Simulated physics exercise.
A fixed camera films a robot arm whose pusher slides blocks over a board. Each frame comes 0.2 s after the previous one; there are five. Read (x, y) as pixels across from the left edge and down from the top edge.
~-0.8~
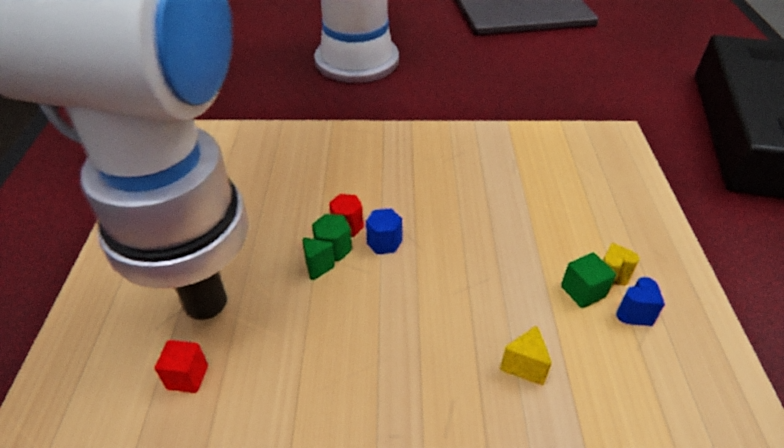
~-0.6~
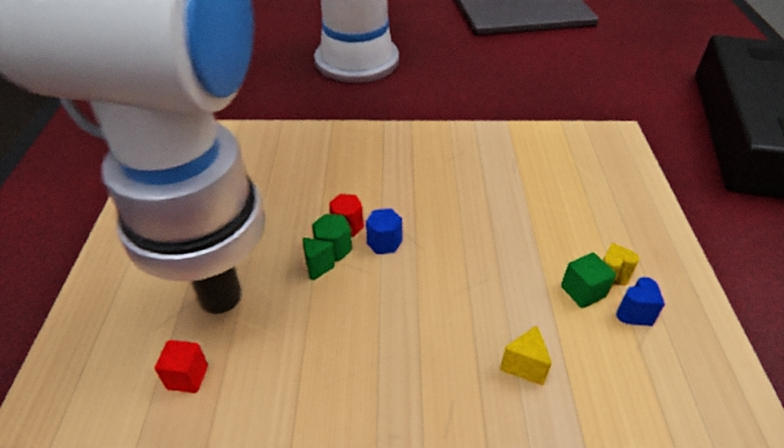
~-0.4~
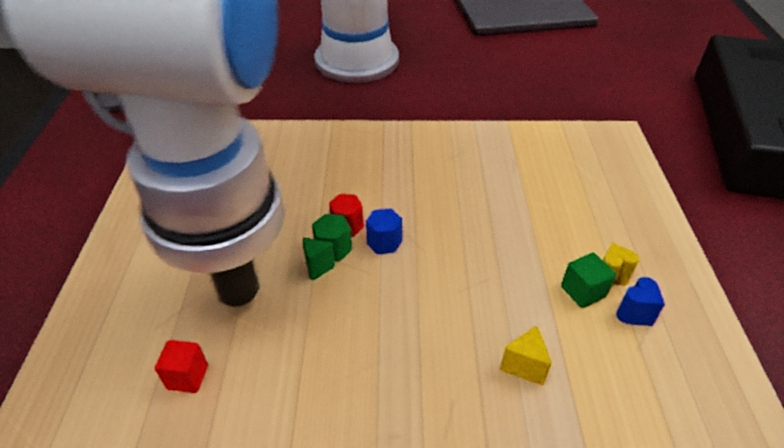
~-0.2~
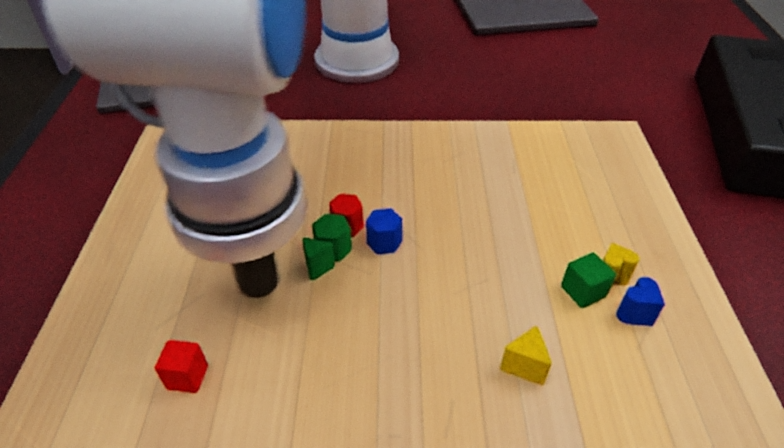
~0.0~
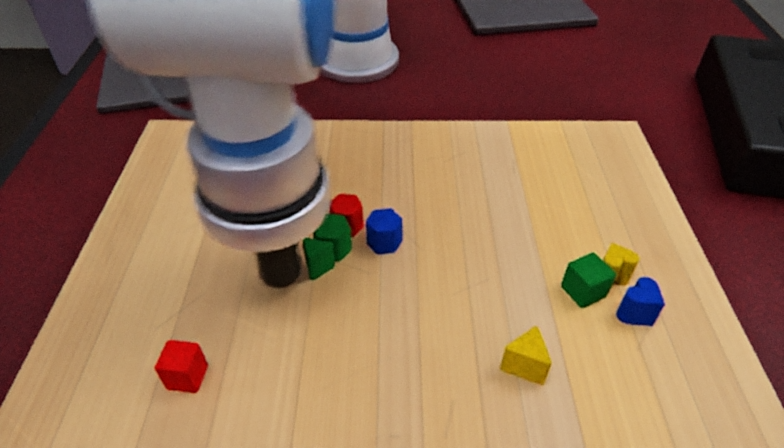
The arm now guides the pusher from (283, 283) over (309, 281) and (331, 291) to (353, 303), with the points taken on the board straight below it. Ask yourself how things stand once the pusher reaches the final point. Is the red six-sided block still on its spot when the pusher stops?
Yes, that is how it ends up.
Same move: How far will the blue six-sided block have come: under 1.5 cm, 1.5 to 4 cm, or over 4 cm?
I reckon it covers less than 1.5 cm.
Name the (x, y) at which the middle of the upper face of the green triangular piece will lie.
Put as a pixel place, it's (341, 246).
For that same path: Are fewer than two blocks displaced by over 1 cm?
I expect so.
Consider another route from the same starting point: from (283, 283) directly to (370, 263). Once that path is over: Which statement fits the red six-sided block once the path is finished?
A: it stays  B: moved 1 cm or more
B (moved 1 cm or more)
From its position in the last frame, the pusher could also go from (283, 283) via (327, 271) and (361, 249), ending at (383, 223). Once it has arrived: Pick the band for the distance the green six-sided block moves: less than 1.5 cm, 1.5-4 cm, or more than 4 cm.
Over 4 cm.
What follows on the original path. Halfway along, pusher (320, 277); green triangular piece (341, 246), turned 40° anticlockwise; green six-sided block (335, 224), turned 15° anticlockwise.
At the end, pusher (352, 293); green triangular piece (341, 246), turned 45° anticlockwise; green six-sided block (335, 224), turned 15° anticlockwise; red six-sided block still; blue six-sided block still.
